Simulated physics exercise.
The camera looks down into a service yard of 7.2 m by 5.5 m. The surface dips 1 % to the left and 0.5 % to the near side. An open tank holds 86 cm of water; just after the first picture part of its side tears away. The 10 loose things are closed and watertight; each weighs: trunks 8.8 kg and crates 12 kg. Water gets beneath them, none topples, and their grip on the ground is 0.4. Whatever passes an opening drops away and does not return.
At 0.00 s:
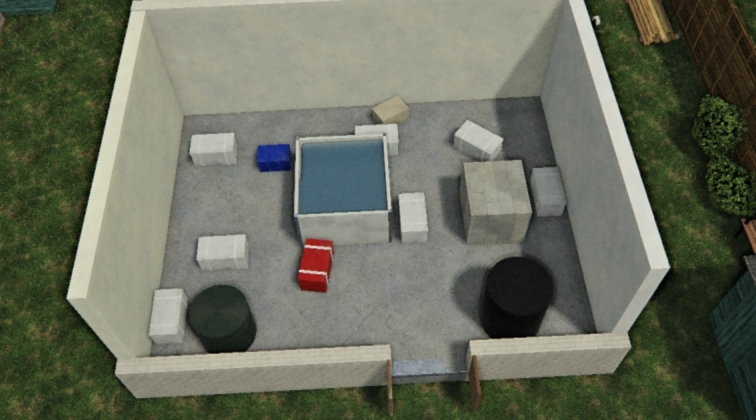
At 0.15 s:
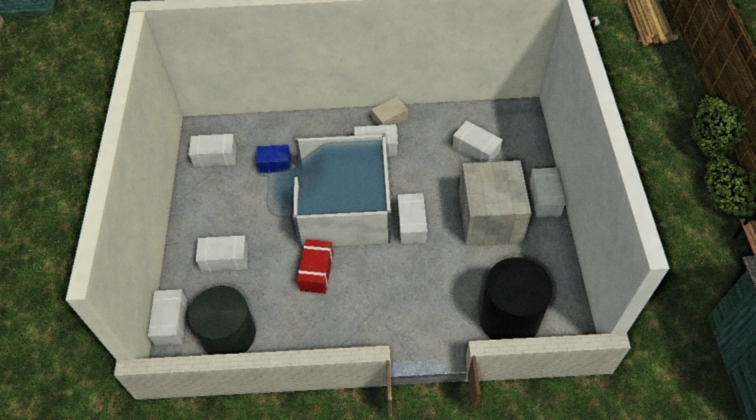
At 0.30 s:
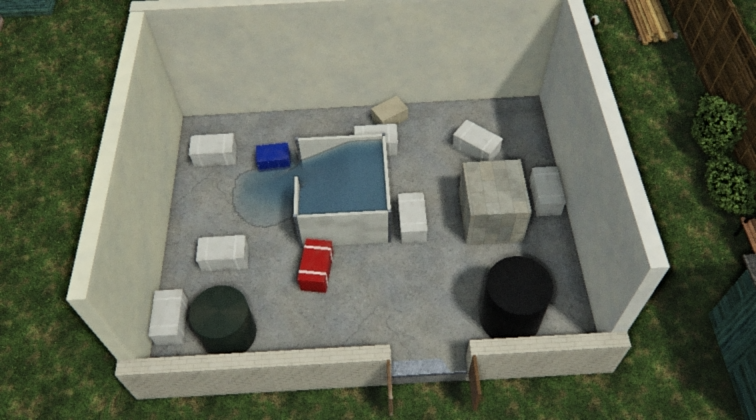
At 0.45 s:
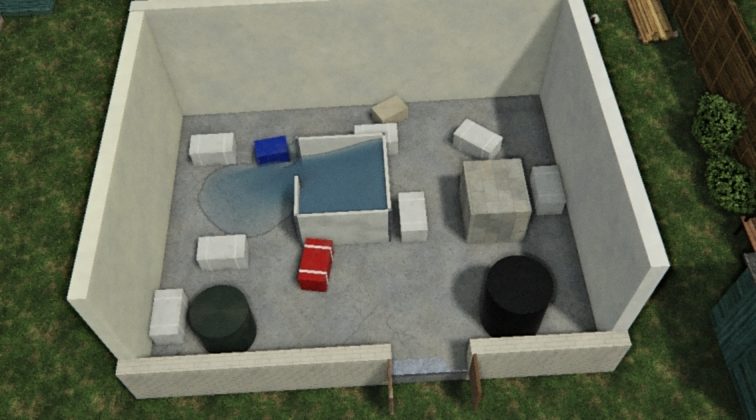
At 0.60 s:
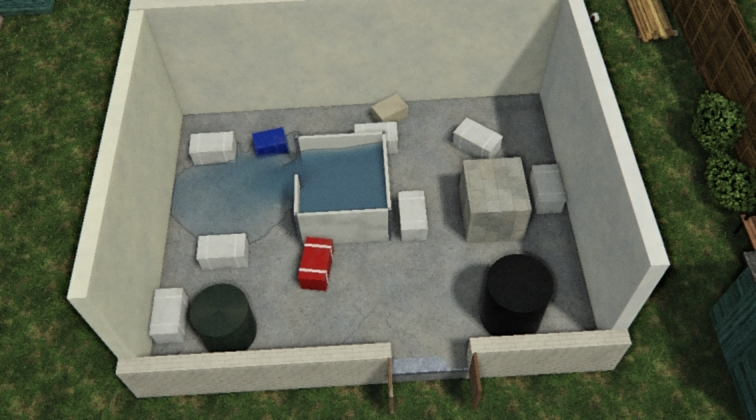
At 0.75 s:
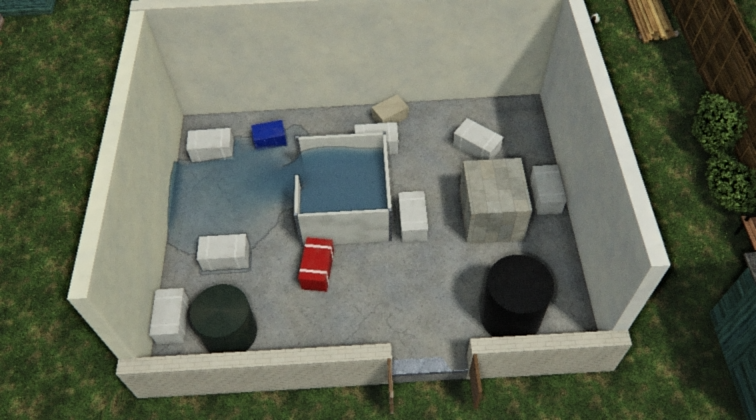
In a walled yard, water poured from the broken left side of an open tank and spread across the ground to the left wall, nudging a blue crate slightly backward while the red trunk stayed put.
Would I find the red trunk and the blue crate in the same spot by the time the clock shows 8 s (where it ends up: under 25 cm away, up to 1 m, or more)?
The red trunk ends far away; the blue crate gets carried off.
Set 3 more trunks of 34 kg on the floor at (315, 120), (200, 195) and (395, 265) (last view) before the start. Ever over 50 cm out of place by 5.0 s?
In that order: More, past it, less.
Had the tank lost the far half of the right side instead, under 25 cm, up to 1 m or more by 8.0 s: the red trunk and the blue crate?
Then the red trunk barely shifts, the blue crate moves a short way.
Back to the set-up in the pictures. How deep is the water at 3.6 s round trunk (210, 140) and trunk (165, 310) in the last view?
About 9 and 23 cm.
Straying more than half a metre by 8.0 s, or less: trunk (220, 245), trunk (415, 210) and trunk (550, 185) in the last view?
In that order: More, less, under.
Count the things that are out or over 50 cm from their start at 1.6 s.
By then 2.
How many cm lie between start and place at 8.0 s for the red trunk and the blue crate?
About 200 and 500 cm.
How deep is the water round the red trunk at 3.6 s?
Roughly 1 cm.
After 1.6 s the red trunk is near (316, 259), 0.0 m from its start, aground; the blue crate is near (266, 107), 1.2 m from its start, aground; 0 of 10 are out; 0 afloat.
After 3.6 s the red trunk is near (316, 259), 0.0 m from its start, aground; the blue crate is near (367, 115), 1.9 m from its start, afloat; 0 of 10 are out; 3 afloat.
After 5.6 s the red trunk is near (336, 255), 0.3 m from its start, aground; the blue crate is near (480, 103), 4.1 m from its start, aground; 0 of 10 are out; 4 afloat.
After 8.0 s the red trunk is near (443, 256), 2.1 m from its start, afloat; the blue crate is near (527, 94), 5.0 m from its start, afloat; 0 of 10 are out; 8 afloat.
